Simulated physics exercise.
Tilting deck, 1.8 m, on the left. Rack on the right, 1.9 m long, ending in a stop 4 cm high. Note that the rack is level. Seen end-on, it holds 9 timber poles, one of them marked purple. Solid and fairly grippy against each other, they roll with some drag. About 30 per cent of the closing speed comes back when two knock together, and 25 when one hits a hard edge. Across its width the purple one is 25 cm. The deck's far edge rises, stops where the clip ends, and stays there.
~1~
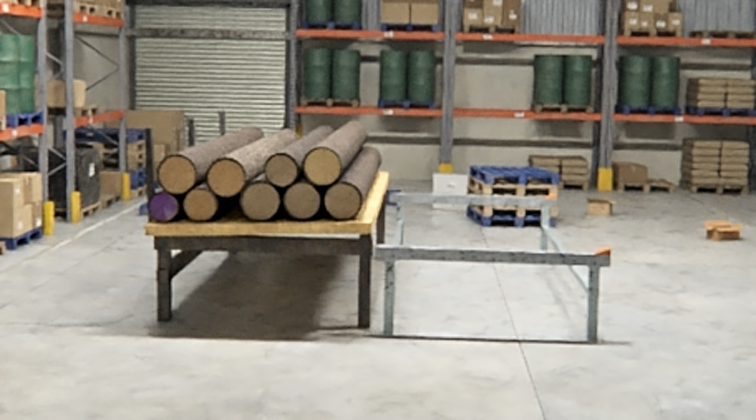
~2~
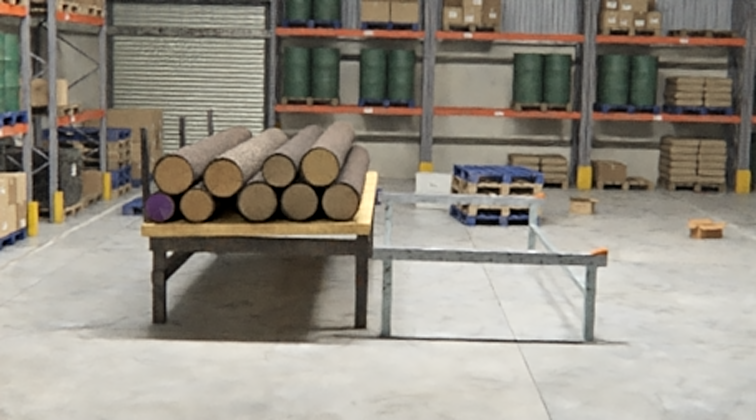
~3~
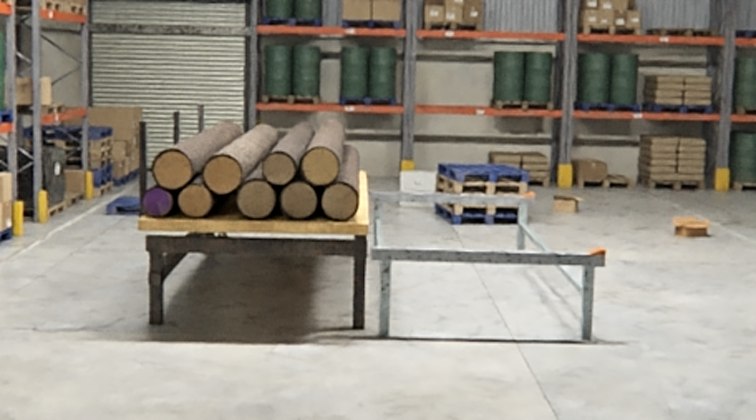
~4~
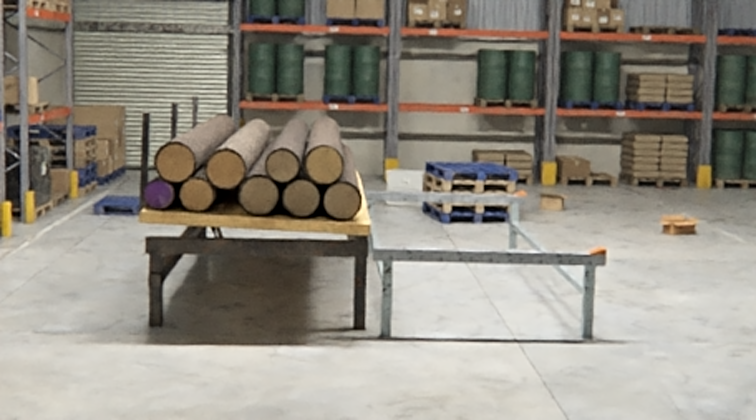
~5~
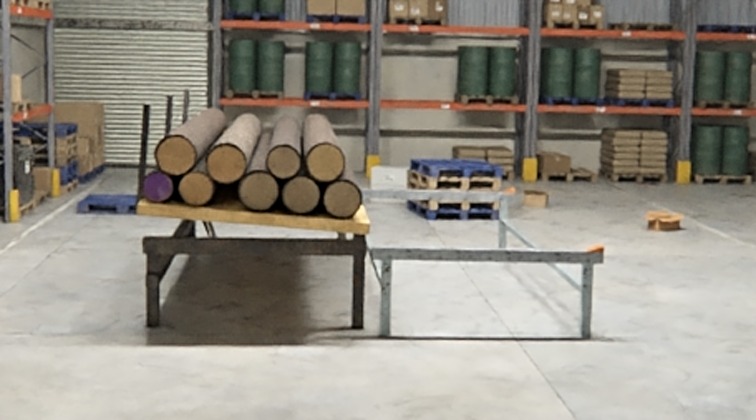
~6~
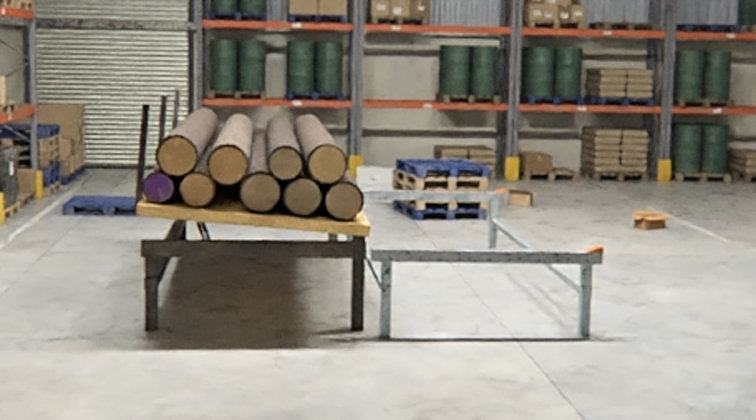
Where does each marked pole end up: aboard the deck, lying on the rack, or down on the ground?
The purple pole is left aboard the deck.
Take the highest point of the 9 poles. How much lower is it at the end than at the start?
Some 0 centimetres.
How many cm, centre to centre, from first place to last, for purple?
Purple ends up 110 from where it began.
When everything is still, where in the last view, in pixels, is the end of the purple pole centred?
You'll find it at roughly (301, 201) in the final picture.
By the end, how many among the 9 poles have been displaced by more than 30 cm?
9.
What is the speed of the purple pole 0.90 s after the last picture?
I'd put it near 0.3 m/s.
Another 0.9 s on from the last picture, purple is on the deck, 150 cm from the hinge, rolling right; 0 lost over the end.
Another 2.0 s on from the last picture, purple is on the deck, 110 cm from the hinge, rolling right; 0 lost over the end.
Another 3.4 s on from the last picture, purple is on the deck, 70 cm from the hinge, rolling right; 1 lost over the end.
In the end (4.9 s after the last picture), purple is on the deck, 55 cm from the hinge; 1 lost over the end.
